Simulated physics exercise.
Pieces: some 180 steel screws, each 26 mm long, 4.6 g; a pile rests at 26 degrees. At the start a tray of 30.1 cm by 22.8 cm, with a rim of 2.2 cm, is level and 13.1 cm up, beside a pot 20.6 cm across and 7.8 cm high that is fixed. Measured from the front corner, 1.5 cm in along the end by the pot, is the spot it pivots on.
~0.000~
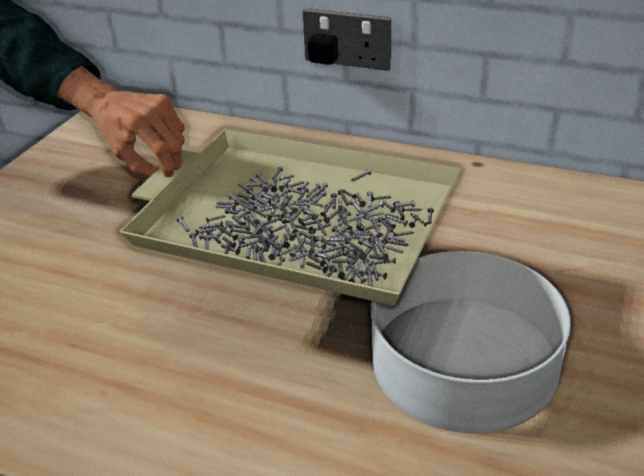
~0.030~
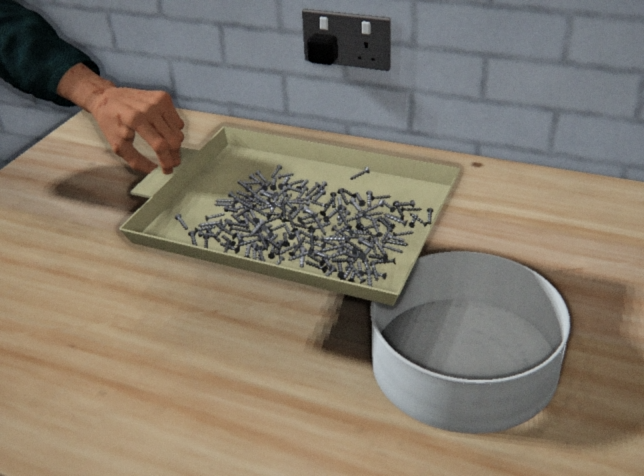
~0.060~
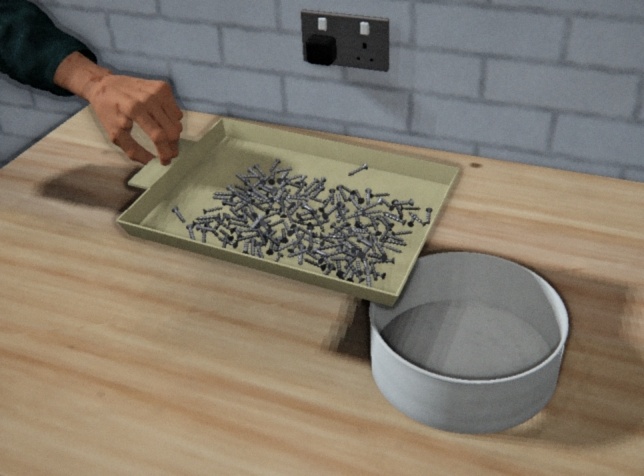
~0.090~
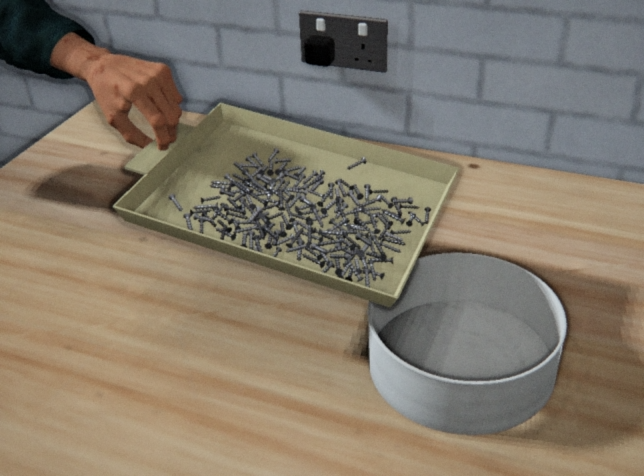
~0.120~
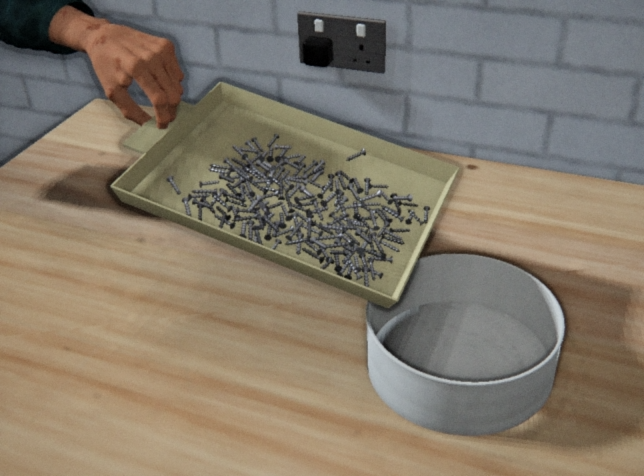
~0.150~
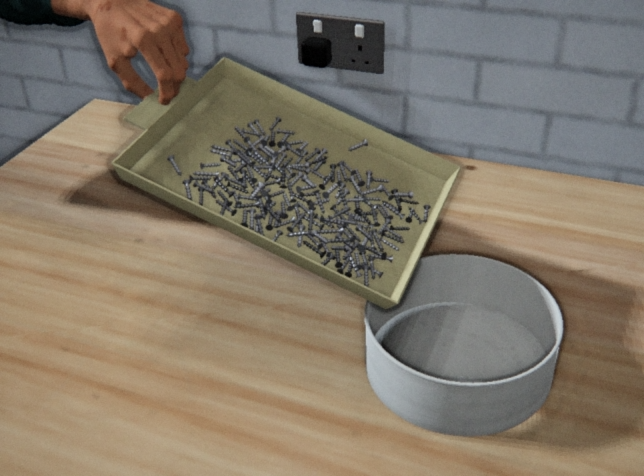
A shallow tray scattered with steel screws sat level above a wooden worktop, then a hand lifted its left end steadily, slanting it down to the right toward a round white pot.
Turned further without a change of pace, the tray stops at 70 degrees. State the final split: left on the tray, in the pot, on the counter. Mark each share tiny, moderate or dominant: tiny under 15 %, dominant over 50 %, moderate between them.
Tray: Tiny, pot: Dominant, counter: Tiny.
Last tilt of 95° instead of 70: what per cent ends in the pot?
Share in the pot: Around 95 %.
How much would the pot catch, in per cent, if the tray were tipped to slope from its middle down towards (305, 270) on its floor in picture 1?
Roughly 5 % of the pieces.
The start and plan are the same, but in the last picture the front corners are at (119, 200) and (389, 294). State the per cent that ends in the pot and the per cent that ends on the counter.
The pot gets 55 and the counter 35.
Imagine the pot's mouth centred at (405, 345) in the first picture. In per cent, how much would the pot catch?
55 %.
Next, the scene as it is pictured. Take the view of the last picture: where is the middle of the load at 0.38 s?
I reckon close to (387, 191).
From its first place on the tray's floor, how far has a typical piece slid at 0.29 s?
Some 1 cm.
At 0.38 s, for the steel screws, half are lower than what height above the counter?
About 22 centimetres.
Then, at 0.29 s, tilt 49 degrees; the tray holds 100 %, the pot 0 %.
After 0.38 s, tilt 65 degrees; the tray holds 100 %, the pot 0 %.
After 0.60 s, tilt 70 degrees; the tray holds 15 %, the pot 70 %.
At rest (1.8 s), tray 5 %, pot 85 %, counter 5 %.
